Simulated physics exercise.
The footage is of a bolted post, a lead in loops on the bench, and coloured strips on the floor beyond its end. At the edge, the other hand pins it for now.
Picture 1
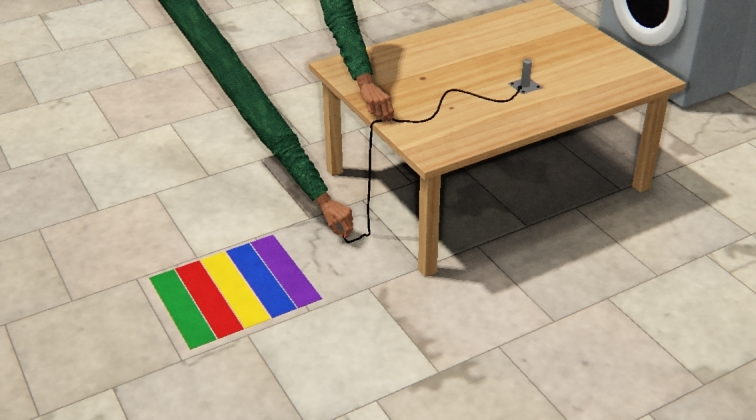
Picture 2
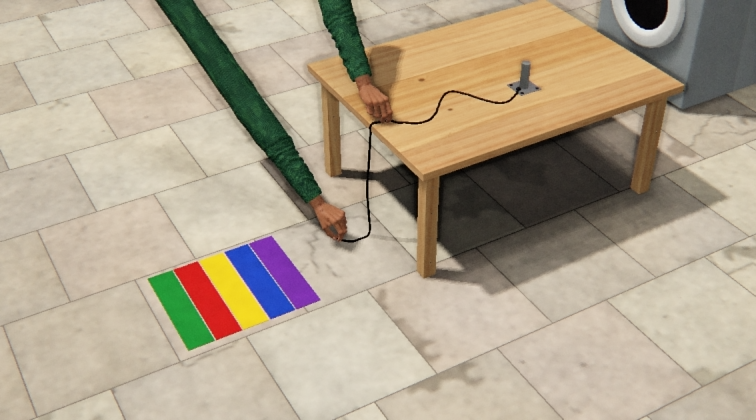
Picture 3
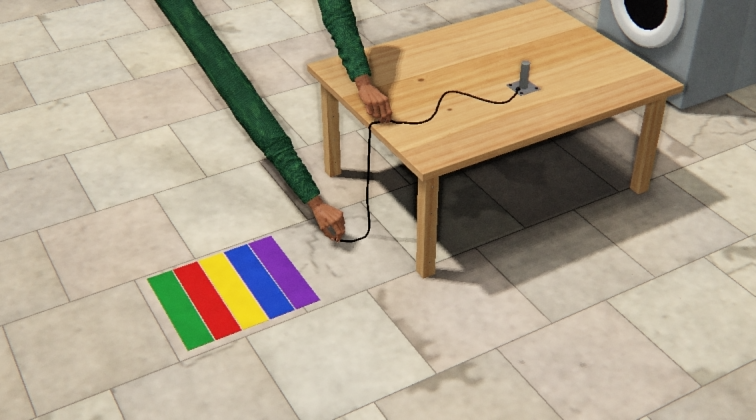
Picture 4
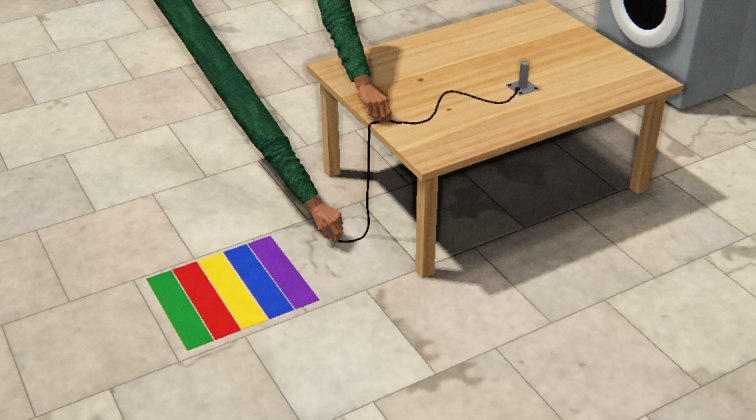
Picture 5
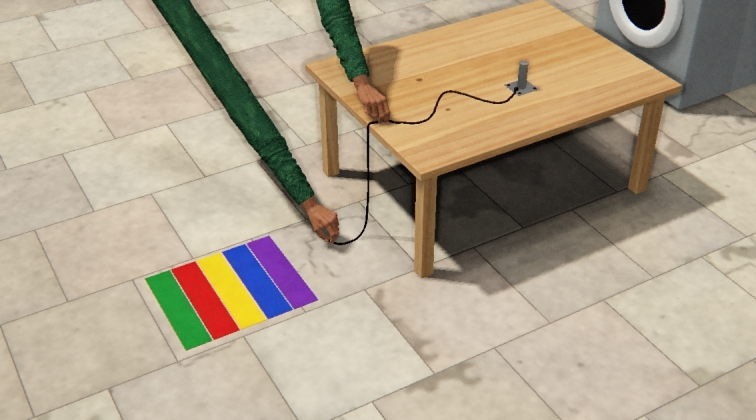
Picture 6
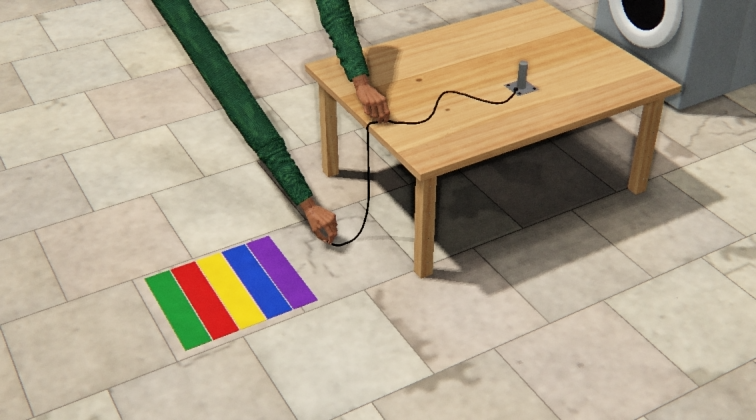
A hand in a green sleeve drew the end of a black cord very slightly left near coloured strips on the floor, while the other hand pinned the cord at the wooden table's edge.
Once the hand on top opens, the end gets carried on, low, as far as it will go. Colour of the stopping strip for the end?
Red.
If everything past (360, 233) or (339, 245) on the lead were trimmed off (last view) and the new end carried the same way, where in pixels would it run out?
First try near (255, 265), second near (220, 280).
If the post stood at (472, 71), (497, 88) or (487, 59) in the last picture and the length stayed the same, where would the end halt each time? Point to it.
Estimated pixels per try: (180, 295); (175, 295); (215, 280).
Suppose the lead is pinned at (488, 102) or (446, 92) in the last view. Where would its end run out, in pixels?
Respectively, (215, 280) and (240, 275).
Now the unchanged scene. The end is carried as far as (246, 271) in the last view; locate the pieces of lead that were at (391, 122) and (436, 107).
Approx. (365, 150); approx. (407, 117).
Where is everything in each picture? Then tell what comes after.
In the first picture, end (344, 236); purple (301, 291); blue (276, 301); yellow (250, 311); red (223, 321); green (196, 331).
In the second picture, end (337, 239); lead through (509, 101) (454, 92) (431, 119) (373, 124) (368, 174) (370, 221).
In the third picture, end (335, 239).
In the fourth picture, end (334, 240); lead through (508, 101) (453, 92) (430, 119) (372, 124) (368, 173) (369, 221).
In the fifth picture, end (330, 241).
In the sixth picture, end (328, 241); lead through (506, 101) (451, 92) (428, 119) (371, 124) (368, 173) (364, 222).
Soon after, end near (246, 271); over blue.
Then, end near (219, 280); over yellow.
At full stretch, end near (203, 286); over red. It gets as far as the red strip.
